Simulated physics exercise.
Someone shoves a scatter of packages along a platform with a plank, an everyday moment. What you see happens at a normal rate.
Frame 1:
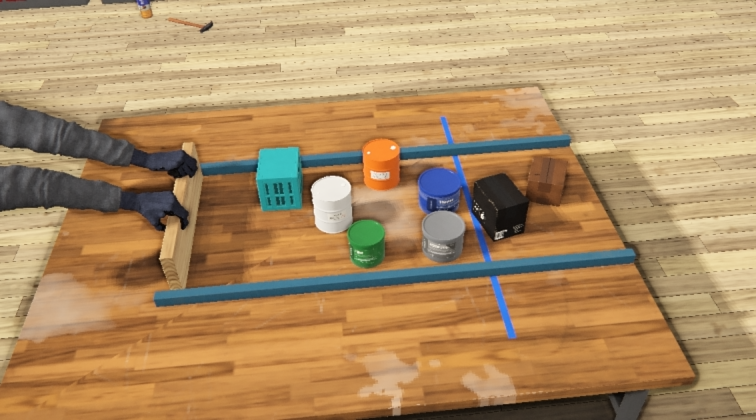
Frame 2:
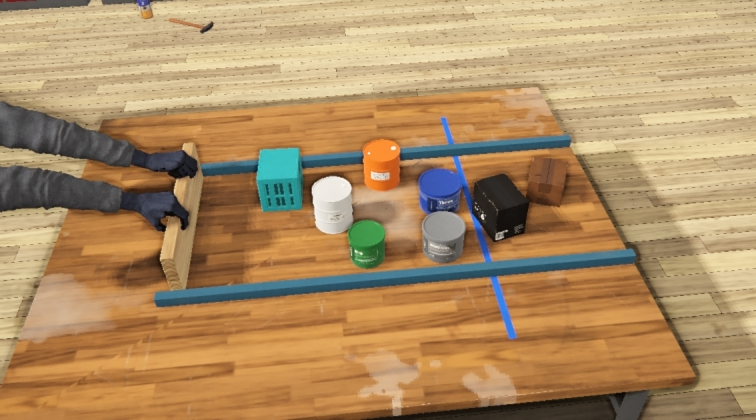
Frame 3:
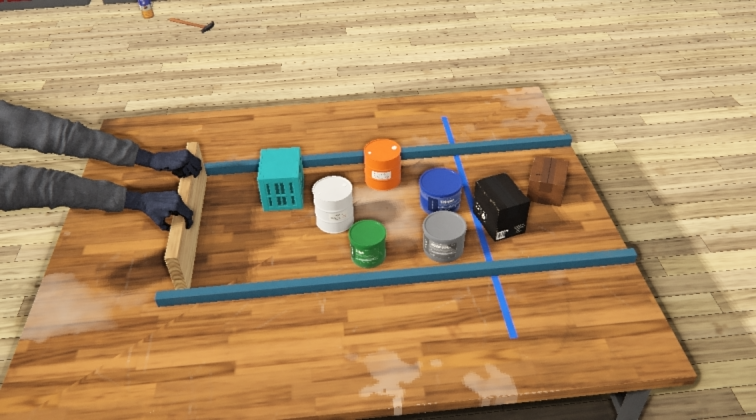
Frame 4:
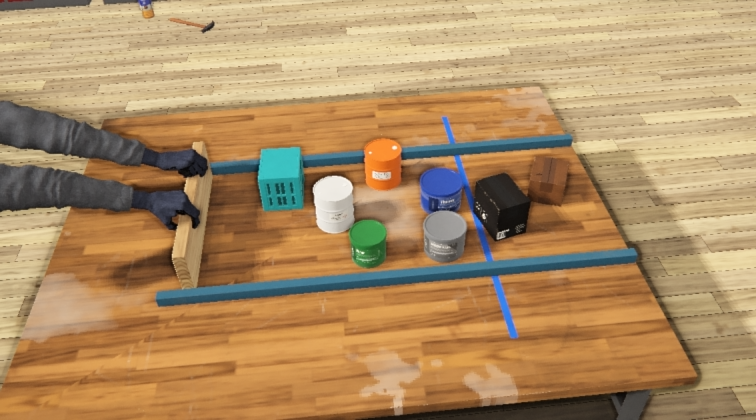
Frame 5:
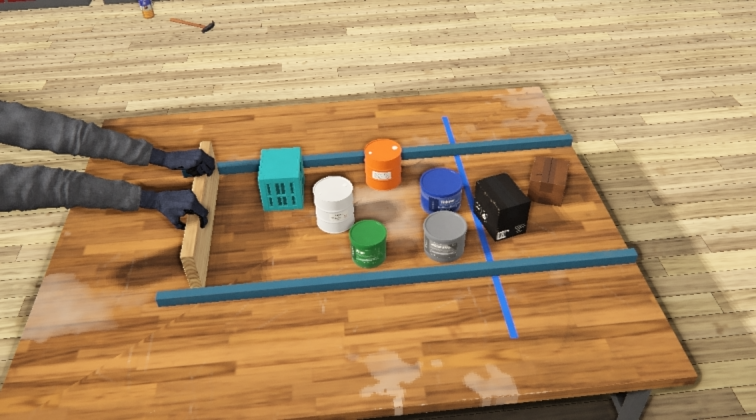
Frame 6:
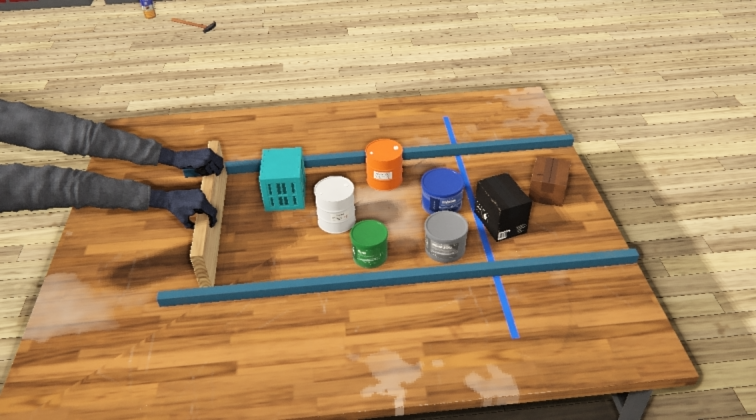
On a wooden tabletop between two blue rails, gloved hands slide an upright plank a short way right toward a crate, several pails and canisters, and two parcels, which stay essentially still around a blue tape line.
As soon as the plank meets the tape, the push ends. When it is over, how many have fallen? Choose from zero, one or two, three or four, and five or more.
When it is over, zero have fallen.
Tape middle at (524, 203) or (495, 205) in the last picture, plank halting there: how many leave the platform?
First try 1, second try 0.
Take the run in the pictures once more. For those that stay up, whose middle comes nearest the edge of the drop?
That's the brown parcel.
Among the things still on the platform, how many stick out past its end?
That adds up to 0.
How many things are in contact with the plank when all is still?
The answer is 3.
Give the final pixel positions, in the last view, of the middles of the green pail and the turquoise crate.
The green pail comes to rest close to (505, 234), while the turquoise crate rests close to (485, 162).
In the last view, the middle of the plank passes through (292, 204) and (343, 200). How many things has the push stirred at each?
Tally at point one: 1; at point two: 3.
Soon after, none off yet; brown parcel at rest near (549, 181); black parcel at rest near (502, 207); blue pail at rest near (442, 193).
Then, none off yet; brown parcel at rest near (549, 181); black parcel at rest near (502, 207); blue pail moving near (444, 193).
At rest, the number that fall off is zero.
